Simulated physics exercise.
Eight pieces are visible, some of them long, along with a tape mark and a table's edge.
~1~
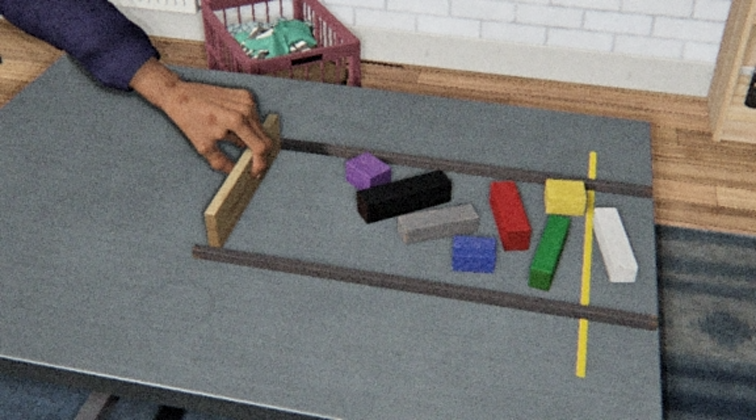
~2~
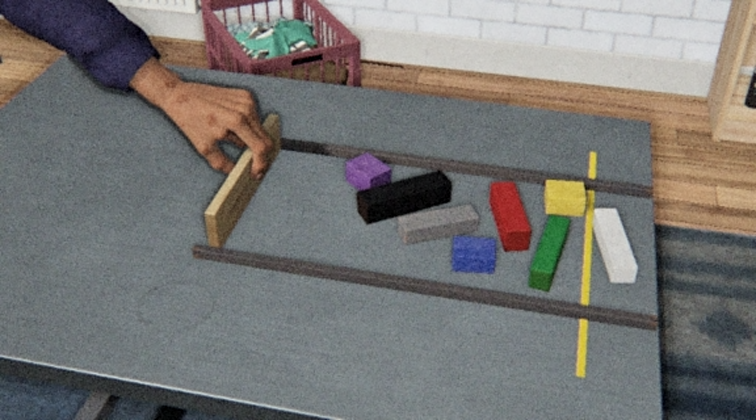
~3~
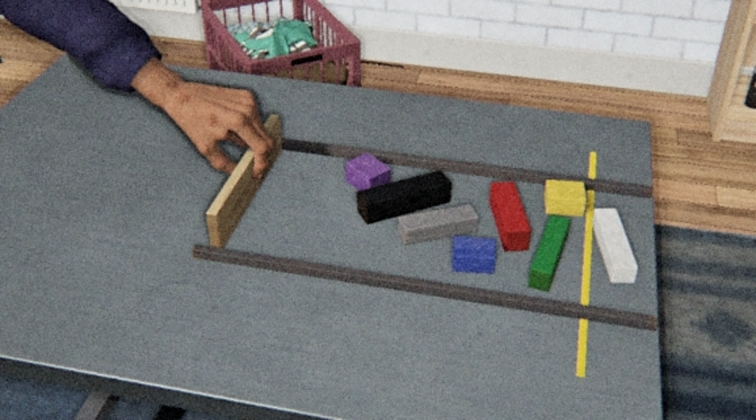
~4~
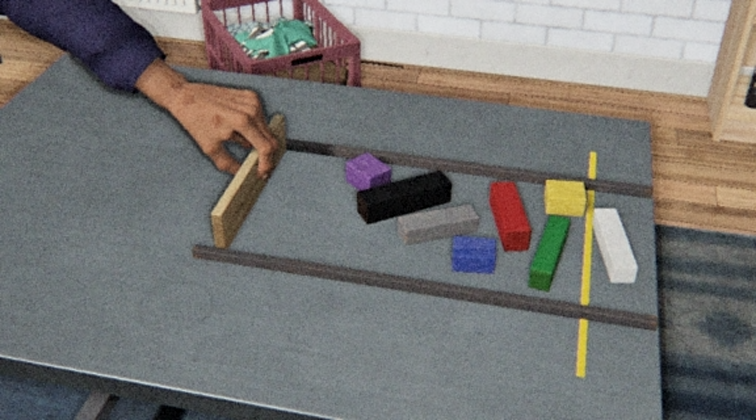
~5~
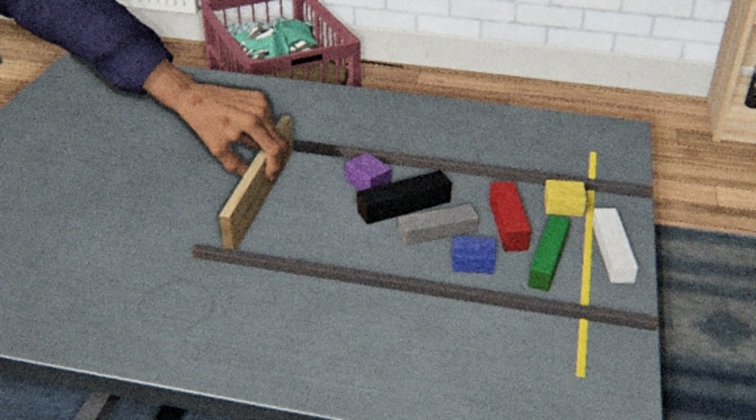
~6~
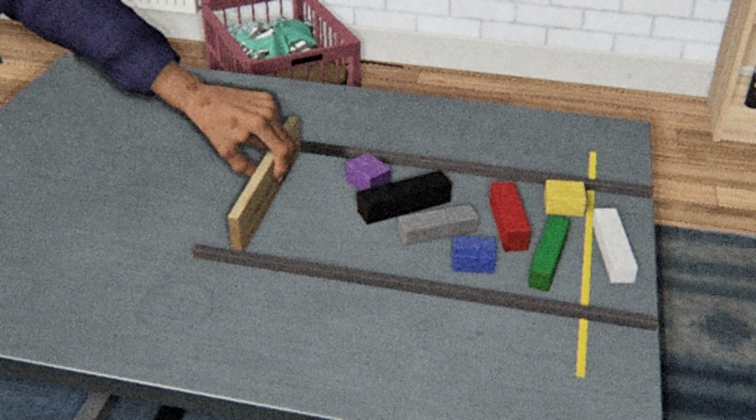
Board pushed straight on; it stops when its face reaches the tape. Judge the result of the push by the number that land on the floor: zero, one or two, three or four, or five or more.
The number that land on the floor is three or four.
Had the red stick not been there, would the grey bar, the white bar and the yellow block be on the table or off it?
Grey bar: Is still there; white bar: Is gone; yellow block: Is gone.
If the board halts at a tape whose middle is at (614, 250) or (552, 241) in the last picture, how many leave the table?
Respectively 4 and 1.
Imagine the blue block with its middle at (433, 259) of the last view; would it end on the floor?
It stays put.
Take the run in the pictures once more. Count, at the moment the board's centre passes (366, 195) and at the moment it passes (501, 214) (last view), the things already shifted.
I get 2 at the one place and 8 at the other.
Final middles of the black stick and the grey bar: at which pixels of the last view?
Result: One about (633, 228), other about (624, 261).
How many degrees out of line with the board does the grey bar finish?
Out of line by around 40°.
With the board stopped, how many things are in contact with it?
It touches 3.
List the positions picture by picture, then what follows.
The first frame shows white bar (614, 244); yellow block (565, 198); green stick (550, 252); board (246, 178); tape (588, 246).
The second frame shows yellow block (565, 198); board (246, 178).
The third frame shows green stick (550, 252); red stick (509, 215).
The fourth frame shows white bar (614, 244); black stick (405, 197).
The fifth frame shows yellow block (565, 198); blue block (474, 255).
The sixth frame shows white bar (614, 244); yellow block (565, 198); green stick (550, 252); board (268, 181); tape (588, 246).
A little later, none off yet; white bar at rest near (614, 244); yellow block at rest near (565, 198); green stick at rest near (550, 252).
When it is over, the number that fall off is three or four; down, red stick, green stick, yellow block and white bar.
